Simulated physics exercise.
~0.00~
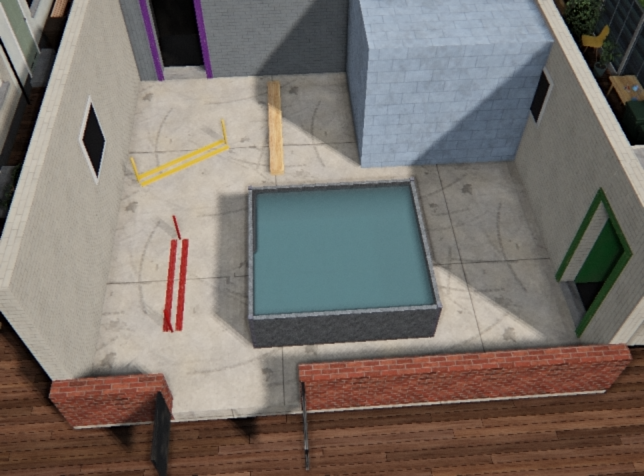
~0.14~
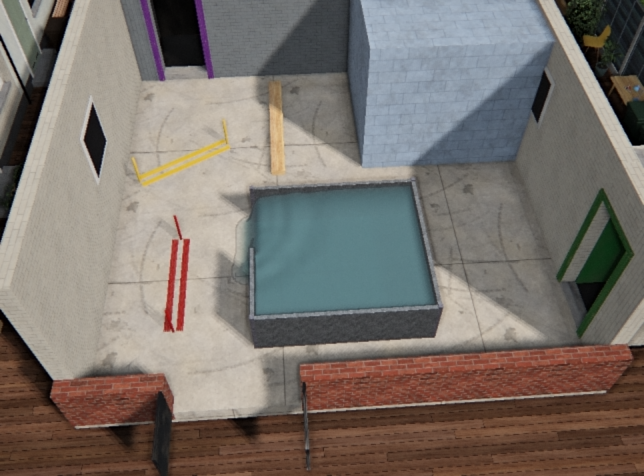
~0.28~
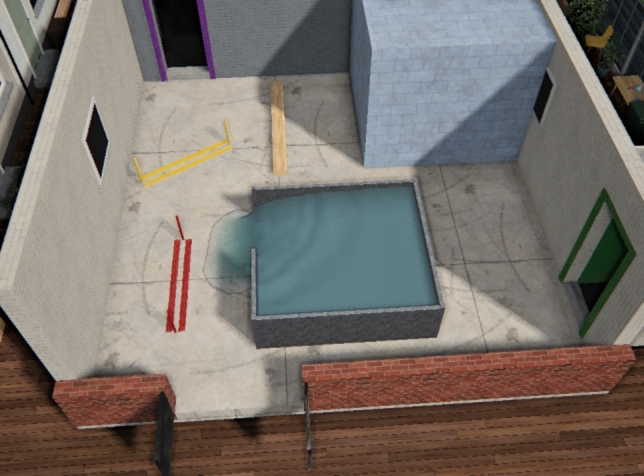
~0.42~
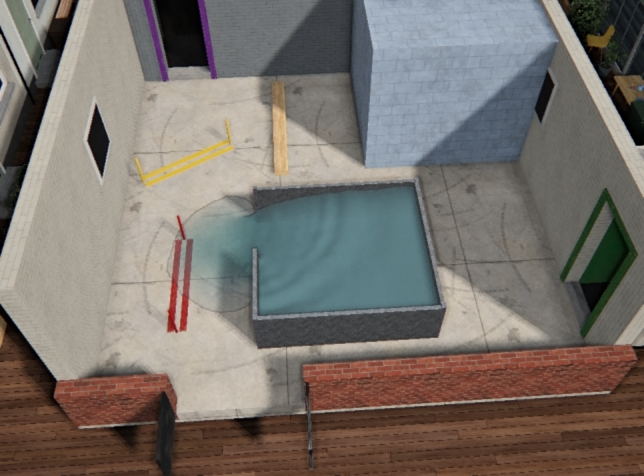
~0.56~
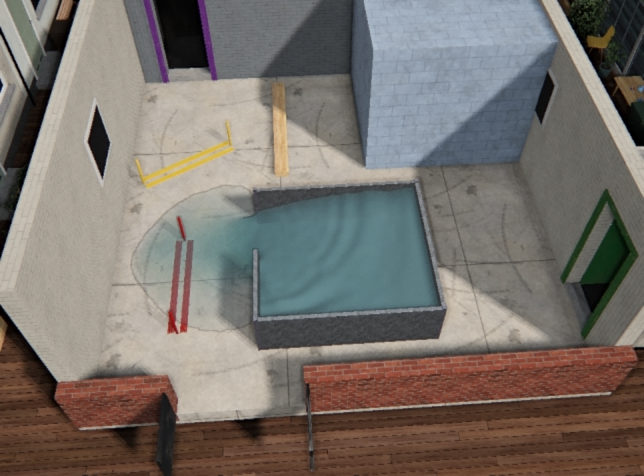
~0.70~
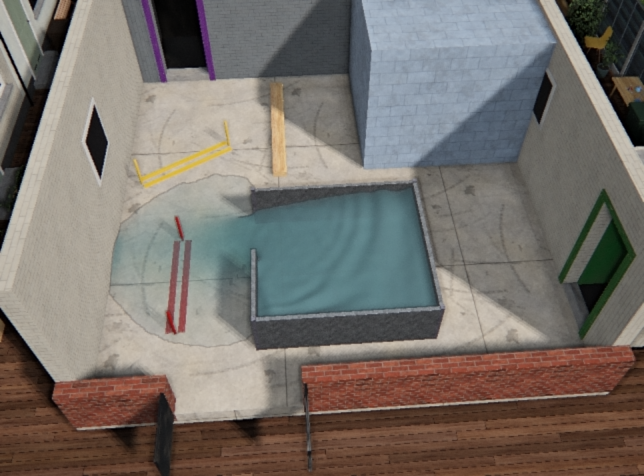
Water pours from the left side of an open tank and spreads across the concrete floor.
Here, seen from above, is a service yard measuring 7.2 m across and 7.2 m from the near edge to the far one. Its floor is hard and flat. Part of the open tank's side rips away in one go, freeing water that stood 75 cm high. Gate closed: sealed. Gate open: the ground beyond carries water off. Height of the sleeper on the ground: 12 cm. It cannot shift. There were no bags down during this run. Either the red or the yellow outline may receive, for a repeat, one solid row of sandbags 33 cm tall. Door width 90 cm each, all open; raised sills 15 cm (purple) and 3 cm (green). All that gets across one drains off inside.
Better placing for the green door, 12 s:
Red mark.
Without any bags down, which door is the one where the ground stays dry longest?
Final door reached: Green.
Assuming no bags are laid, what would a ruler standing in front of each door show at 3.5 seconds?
Depths in cm: Purple 31, green 0.
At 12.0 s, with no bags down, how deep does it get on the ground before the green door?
Depth: Approx. 6.0 cm.
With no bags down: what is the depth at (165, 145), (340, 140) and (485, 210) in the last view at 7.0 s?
9, 6 and 0 cm.
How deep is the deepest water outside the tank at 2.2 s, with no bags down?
Up to about 44 centimetres.
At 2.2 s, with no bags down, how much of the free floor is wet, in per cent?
30 %.
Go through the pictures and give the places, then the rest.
In the first frame, still water, 75 cm deep, in the open tank at (338, 246).
In the second frame, the front is at a hidden place, 0.7 m from the gap at (256, 239); 0.3 m2 of floor is under water; 75 cm left at the back of the open tank.
In the third frame, water pours out at (258, 241) and has run 0.9 m, to (216, 283); typically 12 cm deep outside, 75 cm at the open tank's back.
In the fourth frame, the front is at (173, 273), 1.5 m from the gap at (260, 242); 2.5 m2 of floor is under water; 75 cm left at the back of the open tank.
In the fifth frame, water pours out at (260, 243) and has run 2.0 m, to (138, 271); typically 6 cm deep outside, 75 cm at the open tank's back.
In the sixth frame, water pours out at (258, 243) and has run 2.5 m, to (120, 229); typically 5 cm deep outside, 74 cm at the open tank's back.
After 1.4 s water covers 25 % of the floor and is deepest (44 cm) near (246, 244) in the run without bags; in at the green door, 0 L with no bags, 0 L with the row on red, 0 L on yellow.
After 2.2 s water covers 30 % of the floor and is deepest (44 cm) near (138, 250) in the run without bags; in at the green door, 0 L with no bags, 0 L with the row on red, 0 L on yellow.
After 3.5 s water covers 50 % of the floor and is deepest (35 cm) near (92, 403) in the run without bags; in at the green door, 0 L with no bags, 0 L with the row on red, 0 L on yellow.
After 7.0 s water covers 85 % of the floor and is deepest (22 cm) near (264, 93) in the run without bags; in at the green door, 30 L with no bags, 0 L with the row on red, 33 L on yellow.
After 12.0 s water covers 95 % of the floor and is deepest (16 cm) near (92, 403) in the run without bags; in at the green door, 91 L with no bags, 0 L with the row on red, 118 L on yellow.
